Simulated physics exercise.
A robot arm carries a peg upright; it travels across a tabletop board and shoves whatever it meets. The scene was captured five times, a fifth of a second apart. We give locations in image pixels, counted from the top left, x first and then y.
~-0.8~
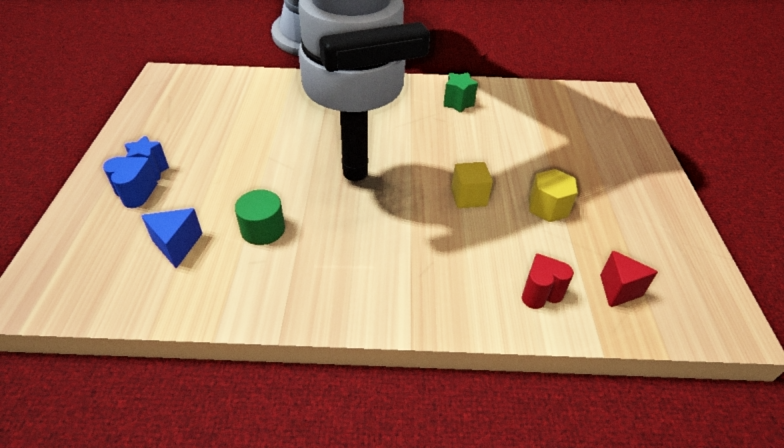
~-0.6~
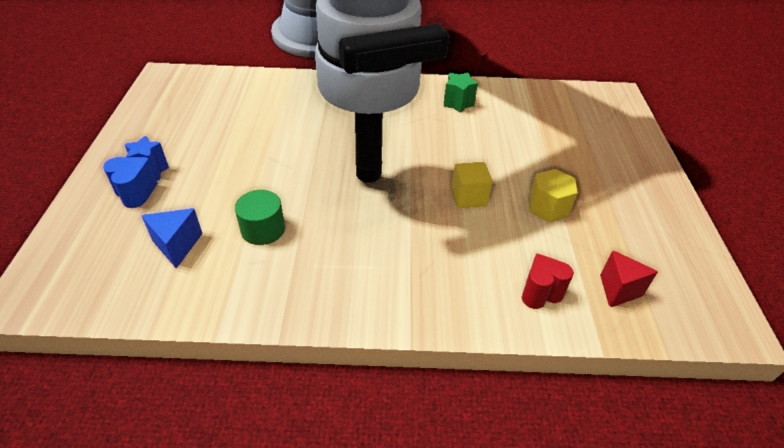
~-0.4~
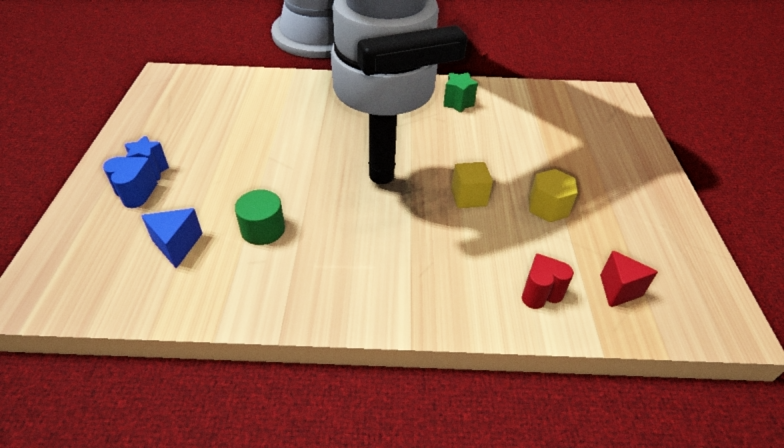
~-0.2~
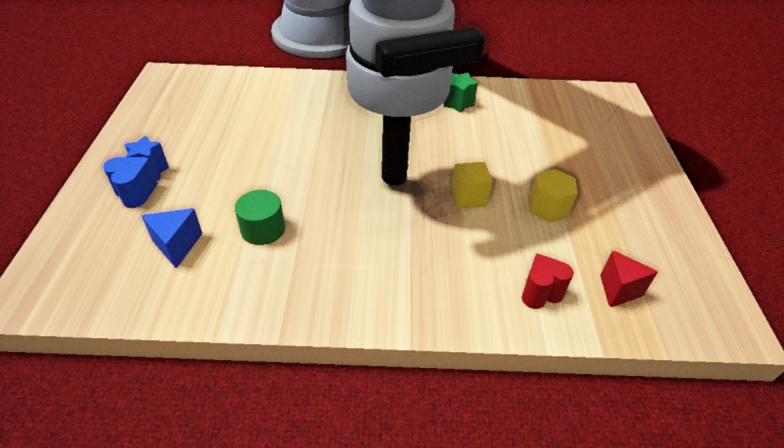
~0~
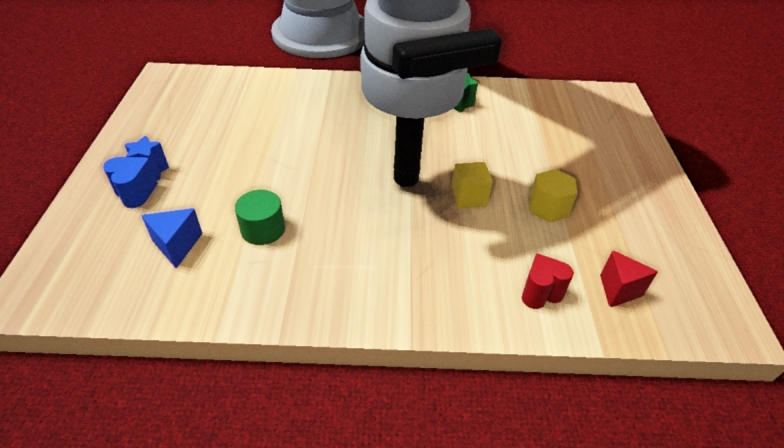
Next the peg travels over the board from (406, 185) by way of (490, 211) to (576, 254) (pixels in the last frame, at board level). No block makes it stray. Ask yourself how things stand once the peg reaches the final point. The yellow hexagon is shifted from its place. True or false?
Verdict: True.
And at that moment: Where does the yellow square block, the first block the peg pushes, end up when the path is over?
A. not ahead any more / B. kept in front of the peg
The one that fits is A, not ahead any more.
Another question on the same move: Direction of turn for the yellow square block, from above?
It spins against the clock.
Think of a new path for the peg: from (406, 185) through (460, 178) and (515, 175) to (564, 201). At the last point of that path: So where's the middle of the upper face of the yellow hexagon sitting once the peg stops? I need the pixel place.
Final place: (565, 196).
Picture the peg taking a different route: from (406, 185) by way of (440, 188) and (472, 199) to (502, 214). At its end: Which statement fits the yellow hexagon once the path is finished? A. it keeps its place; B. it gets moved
Answer: B.
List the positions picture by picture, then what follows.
Peg tip at (355, 174); block tops, yellow square block at (474, 172); yellow hexagon at (557, 183); red three-sided block at (632, 267), in the first frame.
Peg at (369, 175); blocks unchanged, in the second frame.
Peg at (382, 177); blocks unchanged, in the third frame.
Peg at (394, 178); blocks unchanged, in the fourth frame.
Peg at (406, 179); yellow square block at (474, 172); yellow hexagon at (557, 183); red three-sided block at (632, 267), in the fifth frame.
The first path, step by step. One third of the way, peg at (463, 195); yellow square block at (497, 176).
Two thirds of the way, peg at (521, 218); yellow square block at (545, 186), turned 30° anticlockwise; yellow hexagon at (583, 181), turned 25° anticlockwise.
At the end, peg at (578, 248); yellow square block at (550, 187), turned 40° anticlockwise; yellow hexagon at (587, 180), turned 25° anticlockwise; red three-sided block in place.
